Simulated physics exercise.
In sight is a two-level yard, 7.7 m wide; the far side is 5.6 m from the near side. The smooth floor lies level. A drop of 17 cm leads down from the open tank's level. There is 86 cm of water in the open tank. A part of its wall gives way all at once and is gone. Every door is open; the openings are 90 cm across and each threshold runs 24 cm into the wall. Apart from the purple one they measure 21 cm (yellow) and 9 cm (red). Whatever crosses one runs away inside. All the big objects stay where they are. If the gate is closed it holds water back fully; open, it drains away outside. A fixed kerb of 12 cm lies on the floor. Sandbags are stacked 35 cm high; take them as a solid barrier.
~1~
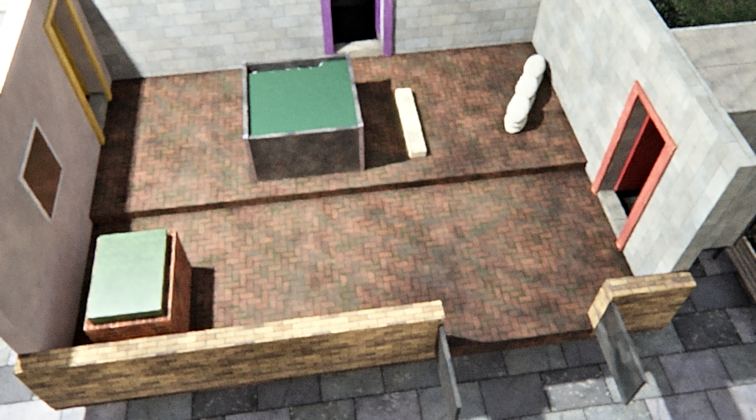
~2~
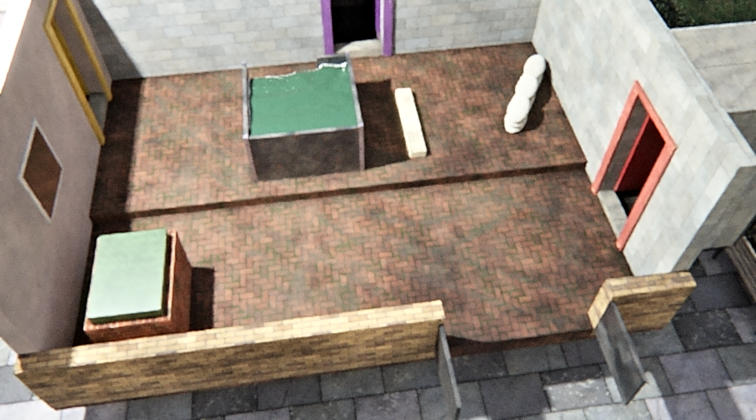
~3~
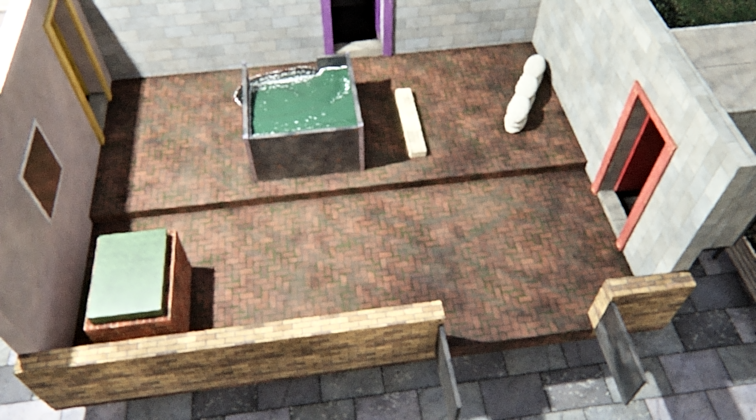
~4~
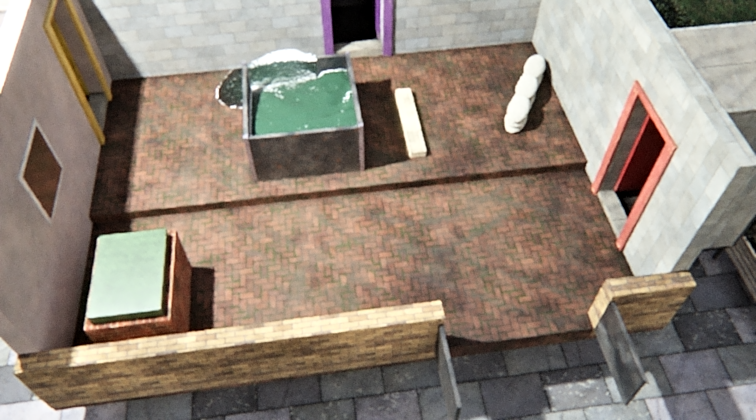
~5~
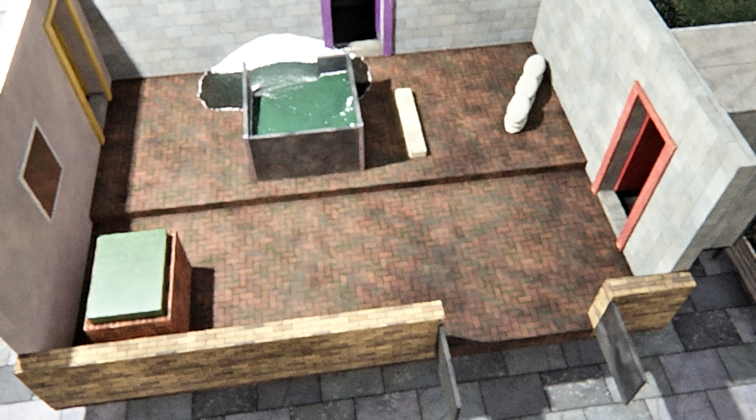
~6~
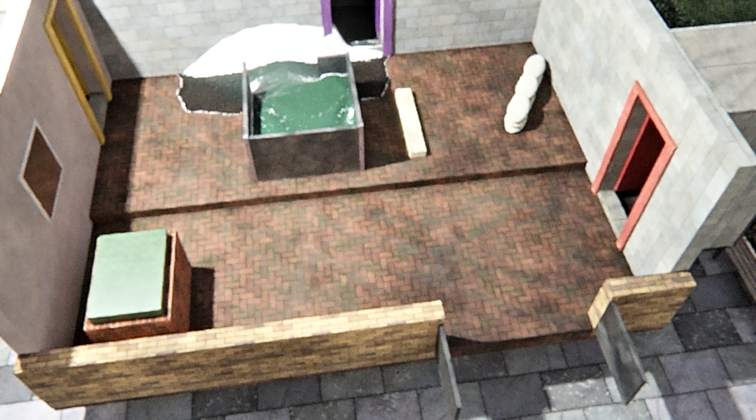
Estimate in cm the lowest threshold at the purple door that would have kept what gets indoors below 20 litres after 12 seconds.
At least 14 cm or so.
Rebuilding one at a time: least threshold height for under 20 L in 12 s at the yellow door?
About 25 cm at yellow.
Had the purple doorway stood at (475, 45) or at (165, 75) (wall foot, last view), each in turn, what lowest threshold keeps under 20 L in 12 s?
Roughly 11.0 and 11.0 cm.
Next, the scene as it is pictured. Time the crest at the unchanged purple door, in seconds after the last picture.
At about 0.2 s.
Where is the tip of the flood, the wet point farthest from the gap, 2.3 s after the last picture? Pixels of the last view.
Near (73, 354).
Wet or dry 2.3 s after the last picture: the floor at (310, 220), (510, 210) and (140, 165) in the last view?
In that order: Dry, not reached, wet.
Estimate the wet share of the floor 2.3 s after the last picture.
About 45 per cent.
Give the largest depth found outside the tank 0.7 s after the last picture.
Up to some 52 cm.
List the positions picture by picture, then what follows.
The first frame shows the open tank at (300, 98) is whole and still, 86 cm deep; the purple door at (357, 10) is dry.
In the second frame, water pours out on the far side and has run 0.3 m, to a hidden place; about 7 cm deep outside, 86 cm at the back.
In the third frame, water pours out on the far side and has run 0.9 m, to a hidden place; about 12 cm deep outside, 81 cm at the back.
In the fourth frame, water pours out on the far side and has run 1.1 m, to a hidden place; about 13 cm deep outside, 74 cm at the back.
In the fifth frame, water pours out on the far side and has run 1.3 m, to (358, 58); about 11 cm deep outside, 74 cm at the back.
In the sixth frame, the gap is on the far side, the front 1.7 m out at (182, 74); the back of the open tank holds 67 cm; water is at the purple door at (357, 10).
Then, 0.7 s after the last picture water covers 20 % of the floor, deepest (52 cm) near (276, 72); 19 cm at the purple door, 6 litres in over its 17 cm threshold.
Then, 2.3 s after the last picture water covers 45 % of the floor, deepest (27 cm) near (123, 79); 13 cm at the purple door, 12 litres in over its 17 cm threshold.
Then, 11.3 s after the last picture water covers 90 % of the floor, deepest (9 cm) near (589, 195); 3 cm at the purple door, 12 litres in over its 17 cm threshold.
At the purple door as built, the water peaked near 19 cm, 0.1 s after the last picture.
With a threshold of 12.5 cm, 28 litres would have come in within the 12 s; with 17 cm, 11 litres. So under 20 litres takes about 14 cm.
